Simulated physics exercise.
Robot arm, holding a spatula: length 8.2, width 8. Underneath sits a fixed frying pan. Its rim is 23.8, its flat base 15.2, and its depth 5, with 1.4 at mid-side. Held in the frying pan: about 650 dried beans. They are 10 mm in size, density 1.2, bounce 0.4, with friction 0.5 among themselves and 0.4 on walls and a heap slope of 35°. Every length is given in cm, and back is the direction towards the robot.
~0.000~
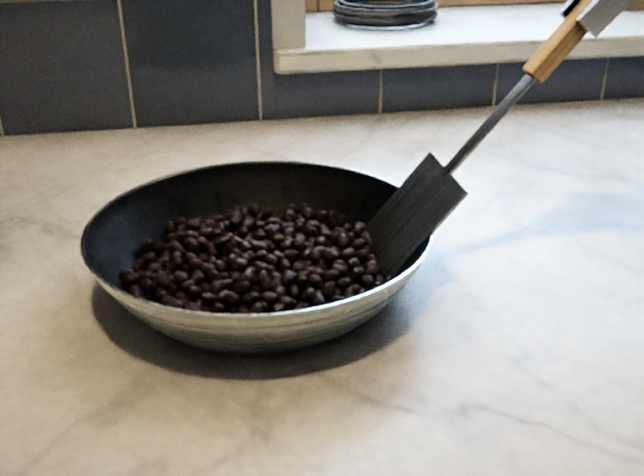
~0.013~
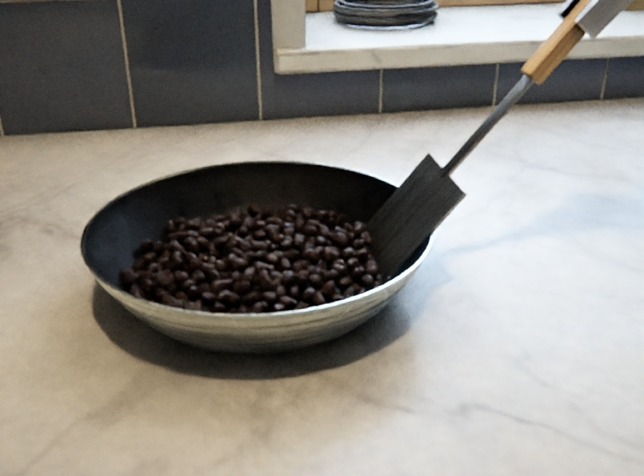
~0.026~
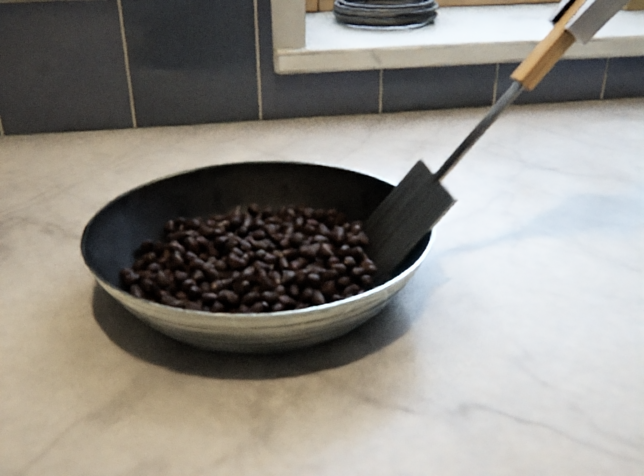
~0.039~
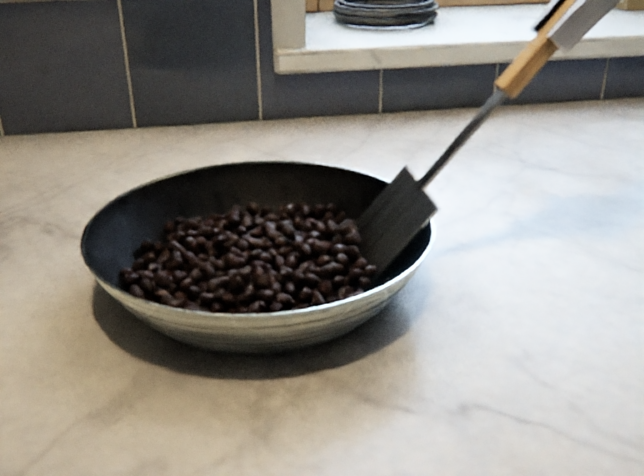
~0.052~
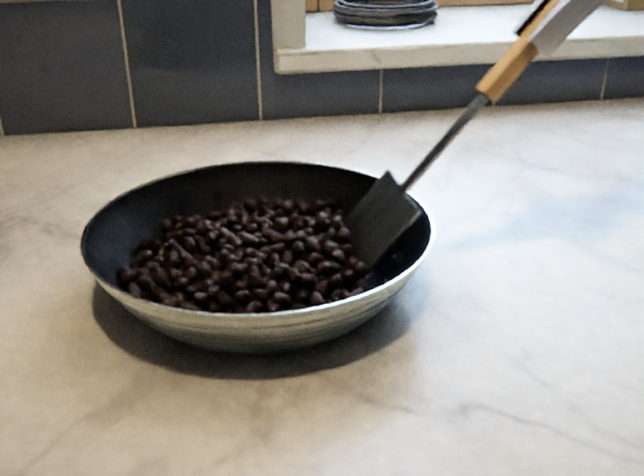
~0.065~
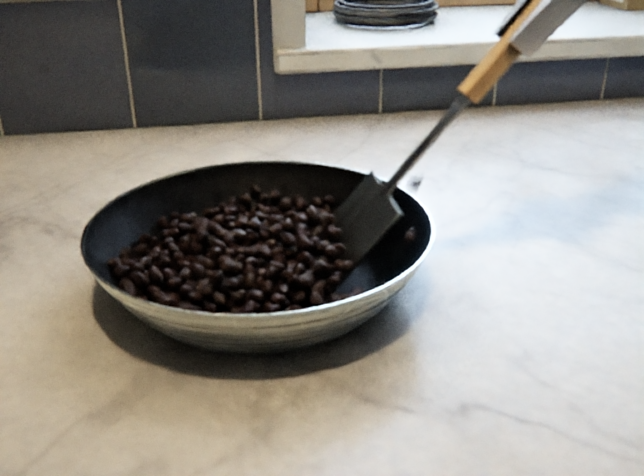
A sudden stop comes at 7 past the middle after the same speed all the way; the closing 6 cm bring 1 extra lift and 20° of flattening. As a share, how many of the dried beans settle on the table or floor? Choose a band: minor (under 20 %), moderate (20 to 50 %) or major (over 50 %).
Minor.
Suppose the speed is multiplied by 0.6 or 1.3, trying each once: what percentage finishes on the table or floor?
The two tries give roughly 5 and 15 in a hundred.
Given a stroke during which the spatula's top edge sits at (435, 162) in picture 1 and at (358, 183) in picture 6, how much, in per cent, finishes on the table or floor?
Near 20 in a hundred.
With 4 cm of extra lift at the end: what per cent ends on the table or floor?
20 %.
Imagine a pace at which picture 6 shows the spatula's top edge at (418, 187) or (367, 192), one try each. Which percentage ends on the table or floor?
First try about 5 %, second try about 15 %.
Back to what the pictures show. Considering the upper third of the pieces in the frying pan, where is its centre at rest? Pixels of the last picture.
Pixel estimate: About (145, 242).
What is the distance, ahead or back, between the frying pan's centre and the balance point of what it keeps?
I'd put it at roughly 4.5 cm toward the front.
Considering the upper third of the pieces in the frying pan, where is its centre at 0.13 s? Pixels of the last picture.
Around (199, 246).
After 0.10 s, sloping 50°, highest piece 15 above the table; 647 in the frying pan, 2 on the blade or in flight.
After 0.13 s, sloping 43°, highest piece 22 above the table; 647 in the frying pan, 2 on the blade or in flight.
After 0.35 s, sloping 30°, highest piece 40 above the table; 607 in the frying pan, 39 on the table or floor, 3 on the blade or in flight.
After 1.40 s, sloping 30°, highest piece 6 above the table; 607 in the frying pan, 42 on the table or floor.
In the end, 607 in the frying pan, 42 on the table or floor. That is 6 % on the table or floor.
